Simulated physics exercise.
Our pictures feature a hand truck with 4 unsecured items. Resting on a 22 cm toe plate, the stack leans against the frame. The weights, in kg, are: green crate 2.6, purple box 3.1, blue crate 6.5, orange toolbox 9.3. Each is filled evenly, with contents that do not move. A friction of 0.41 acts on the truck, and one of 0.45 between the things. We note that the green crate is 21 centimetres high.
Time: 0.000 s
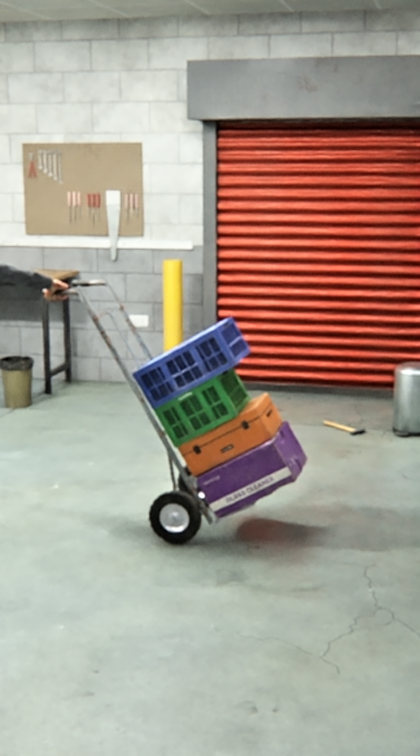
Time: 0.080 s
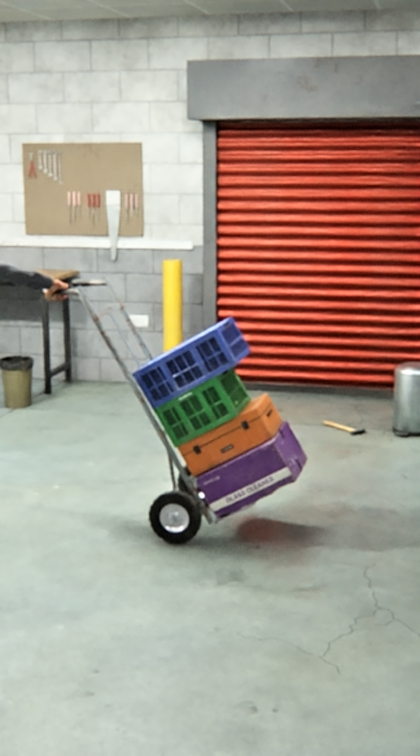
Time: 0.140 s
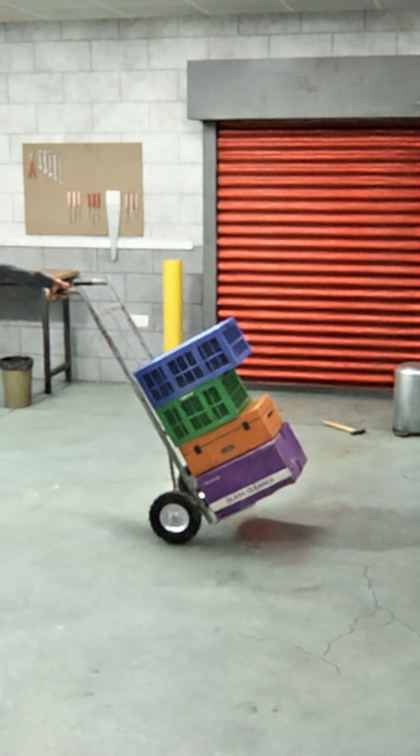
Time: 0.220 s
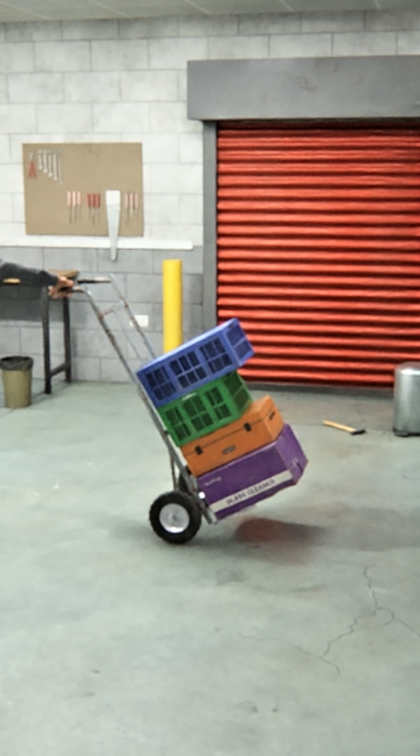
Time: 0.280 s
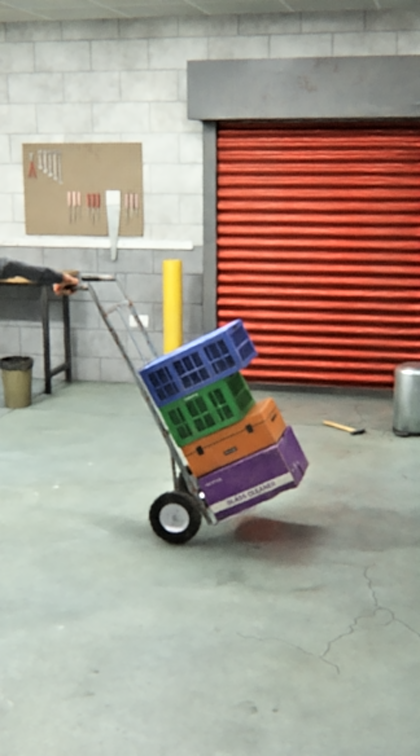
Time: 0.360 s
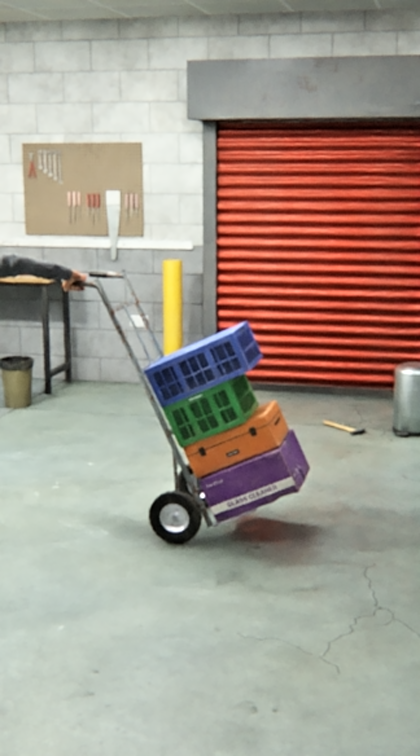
A hand and forearm reach in from the left edge and grip the handle of a hand truck, seen from the side in a workshop with a red roller door. Tilted back toward the left, the truck carries a blue crate above a green crate, an orange toolbox and a purple box. The arm slowly eases the truck slightly more upright, swinging its handle and stack a little rightward, while the camera stays still.
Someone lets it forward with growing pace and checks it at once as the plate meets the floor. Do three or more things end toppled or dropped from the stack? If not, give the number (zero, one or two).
No, zero.
After 0.86 s, truck upright; green crate slid 2 cm near (255, 428); blue crate slid 3 cm.
After 0.96 s, truck upright; green crate tipped 6° from how it sat near (262, 427); purple box tipped 3° from how it sat near (263, 506); blue crate tipped 6° from how it sat.
At rest (2.0 s), not toppled but over 10 cm from the start, blue crate; the other 3 in place, give or take 10 cm. In the last view, green crate near (262, 429), purple box near (263, 506).
